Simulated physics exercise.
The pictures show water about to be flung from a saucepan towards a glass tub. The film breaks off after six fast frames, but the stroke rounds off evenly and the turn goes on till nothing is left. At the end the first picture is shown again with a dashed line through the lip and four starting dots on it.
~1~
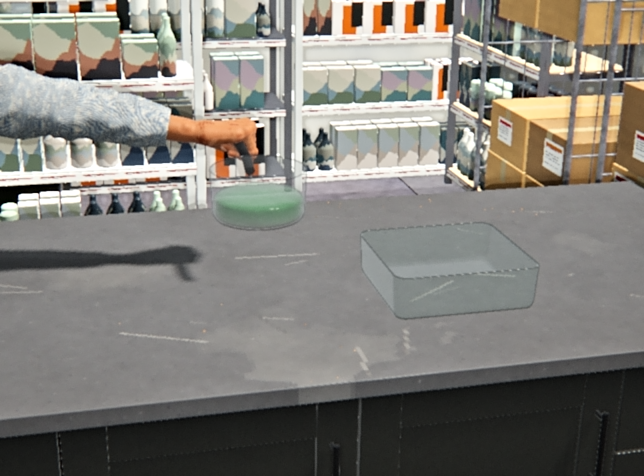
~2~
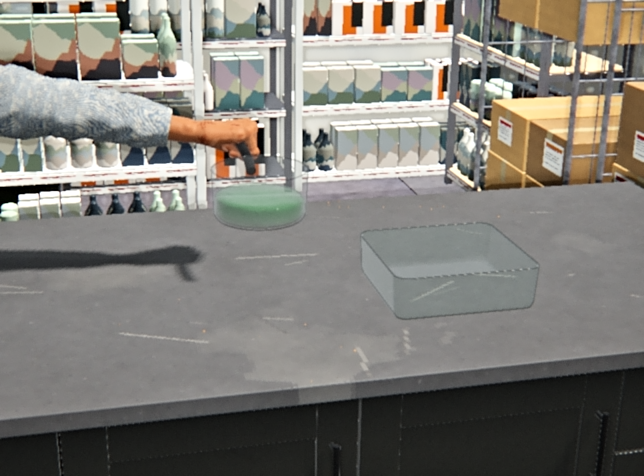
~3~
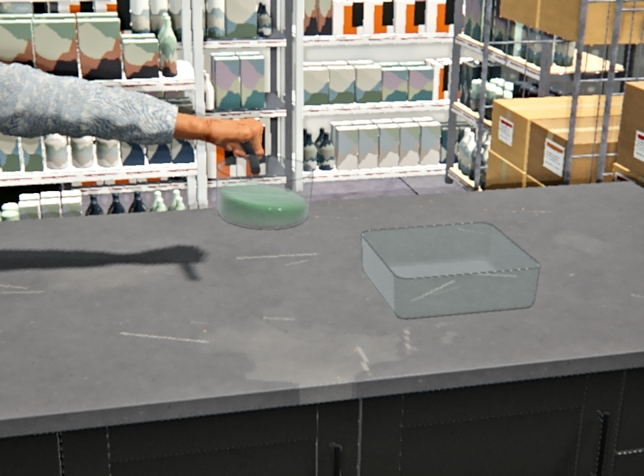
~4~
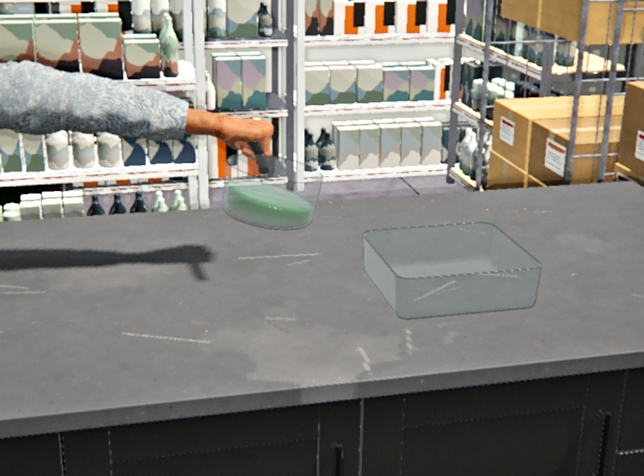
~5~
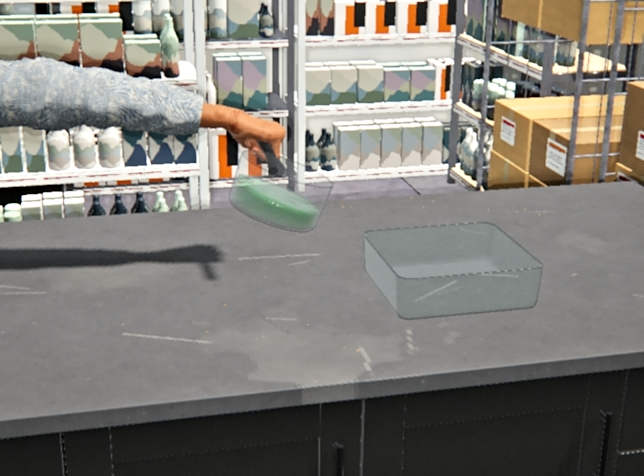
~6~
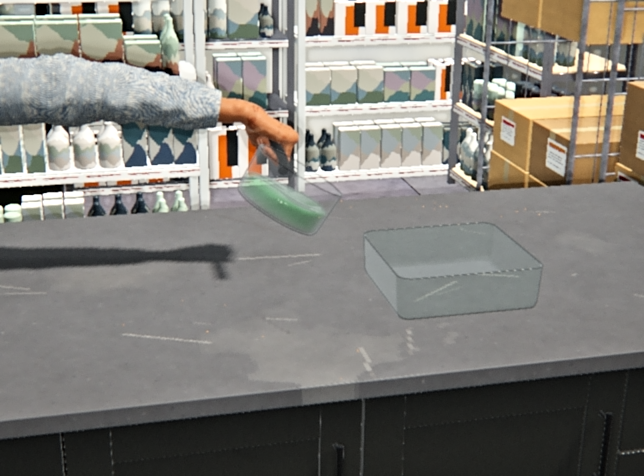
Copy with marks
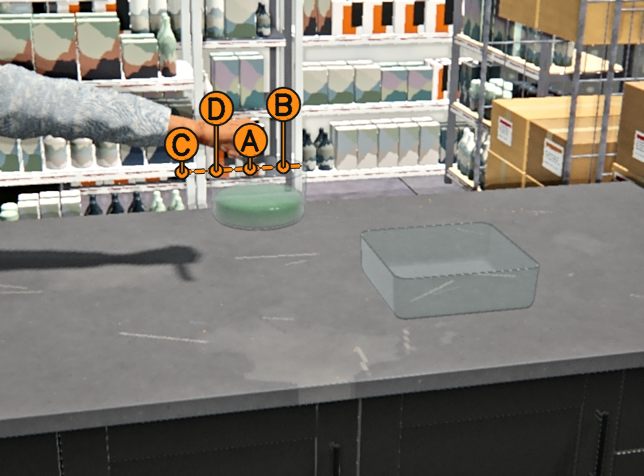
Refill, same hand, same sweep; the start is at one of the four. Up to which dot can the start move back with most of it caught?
B is the one.
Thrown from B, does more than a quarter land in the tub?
Yes, it does.
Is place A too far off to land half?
Yes.
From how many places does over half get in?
One of the four.
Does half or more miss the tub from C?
Yes, it does.
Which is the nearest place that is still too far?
Place A.
On the marked copy, A at (250, 168); B at (283, 166); C at (181, 172); D at (216, 170).
With A, about 15 % lands in the tub, 80 % falls short and 4 % goes beside or beyond.
With B, about 67 % lands in the tub, 11 % falls short and 21 % goes beside or beyond.
With C, about 0 % lands in the tub, 100 % falls short.
With D, about 0 % lands in the tub, 97 % falls short and 3 % goes beside or beyond.
